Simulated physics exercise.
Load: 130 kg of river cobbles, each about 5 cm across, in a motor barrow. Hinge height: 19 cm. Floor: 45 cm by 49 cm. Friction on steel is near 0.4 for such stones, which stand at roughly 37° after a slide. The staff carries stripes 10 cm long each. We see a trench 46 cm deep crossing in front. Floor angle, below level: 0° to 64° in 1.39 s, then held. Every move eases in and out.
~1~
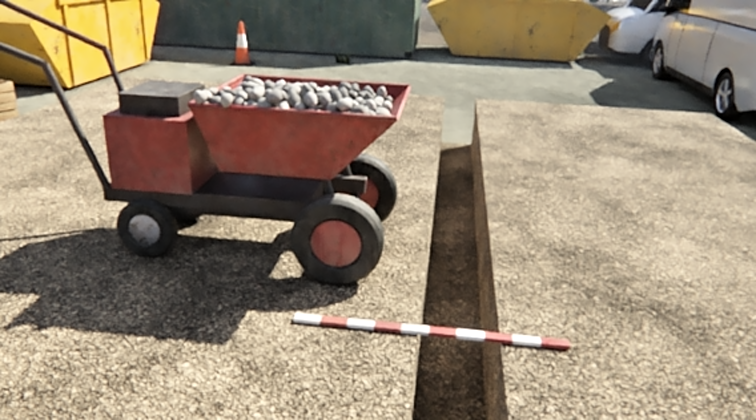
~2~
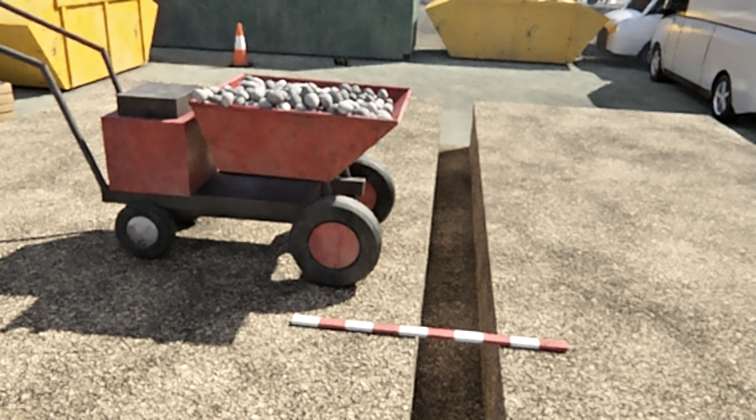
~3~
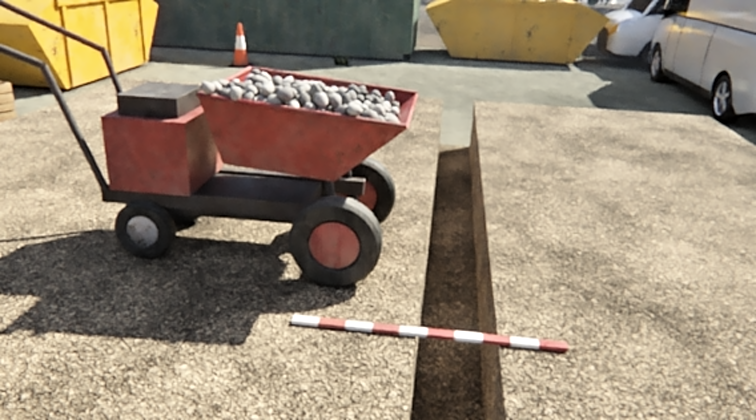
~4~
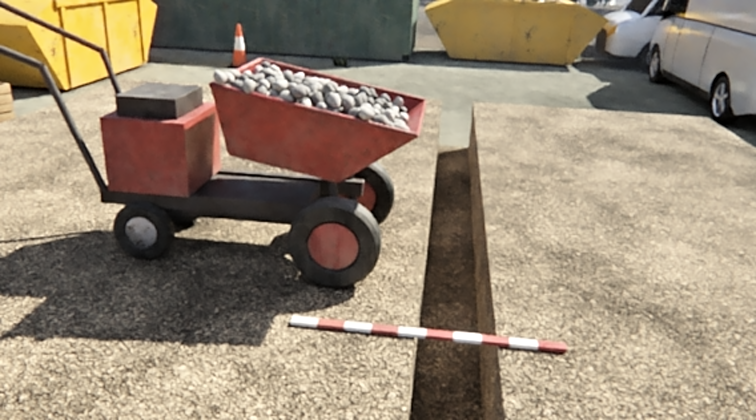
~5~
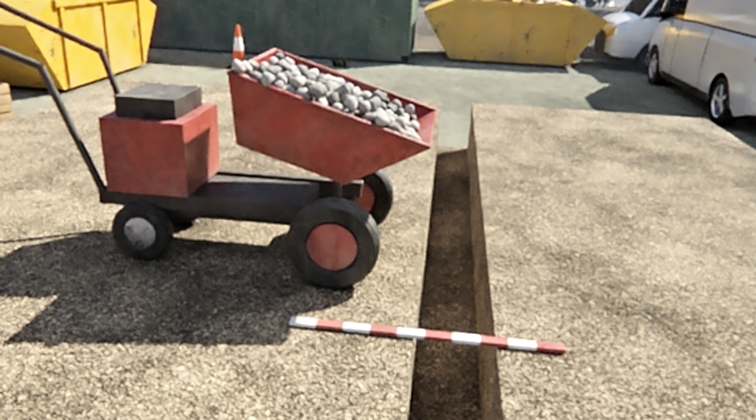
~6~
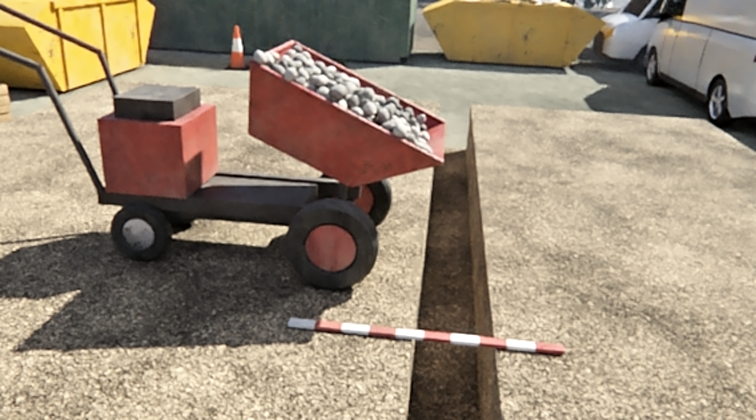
In a sunlit yard with yellow skips and a parked white van, a red motor barrow loaded with grey stones stands left of a narrow trench, a red-and-white staff lying across it. The barrow's tray starts level, then tilts gradually, its rear rising and its front lip lowering toward the right.
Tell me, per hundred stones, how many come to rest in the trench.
39 per hundred.
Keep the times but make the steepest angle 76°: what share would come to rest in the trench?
Then roughly 30 percent.
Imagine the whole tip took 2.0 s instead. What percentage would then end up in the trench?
It would come to roughly 40 per cent.
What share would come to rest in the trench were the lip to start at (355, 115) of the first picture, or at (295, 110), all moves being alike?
It comes to about 75 and 85 in a hundred.
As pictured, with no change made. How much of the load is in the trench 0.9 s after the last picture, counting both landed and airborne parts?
Roughly 5% by that time.
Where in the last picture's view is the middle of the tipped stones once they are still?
Resting centre: About (513, 268).
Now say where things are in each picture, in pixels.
The skip is at 0°, its lip at (397, 119); the top of the load is at (318, 93), in the first frame.
Lip at (398, 122), floor tilted 1°, highest stones at (301, 91), in the second frame.
Lip at (407, 127), floor tilted 5°, highest stones at (276, 82), in the third frame.
Lip at (417, 136), floor tilted 10°, highest stones at (271, 74), in the fourth frame.
Lip at (430, 148), floor tilted 17°, highest stones at (283, 66), in the fifth frame.
The skip is at 24°, its lip at (442, 163); the top of the load is at (300, 60), in the sixth frame.
Then, 0.5 s after the last picture the floor is at 54°, 100 % in the skip; the foremost stones are at (477, 197).
Then, 0.9 s after the last picture the floor is at 64°, 58 % in the skip, 4 % in the trench, 38 % past the trench; the foremost stones are at (587, 273).
Then, 1.3 s after the last picture the floor is at 64°, 29 % in the skip, 11 % in the trench, 60 % past the trench; the foremost stones are at (675, 279).
Then, 3.2 s after the last picture the floor is at 64°, 0 % in the skip, 39 % in the trench, 61 % past the trench; the foremost stones are at (743, 285).
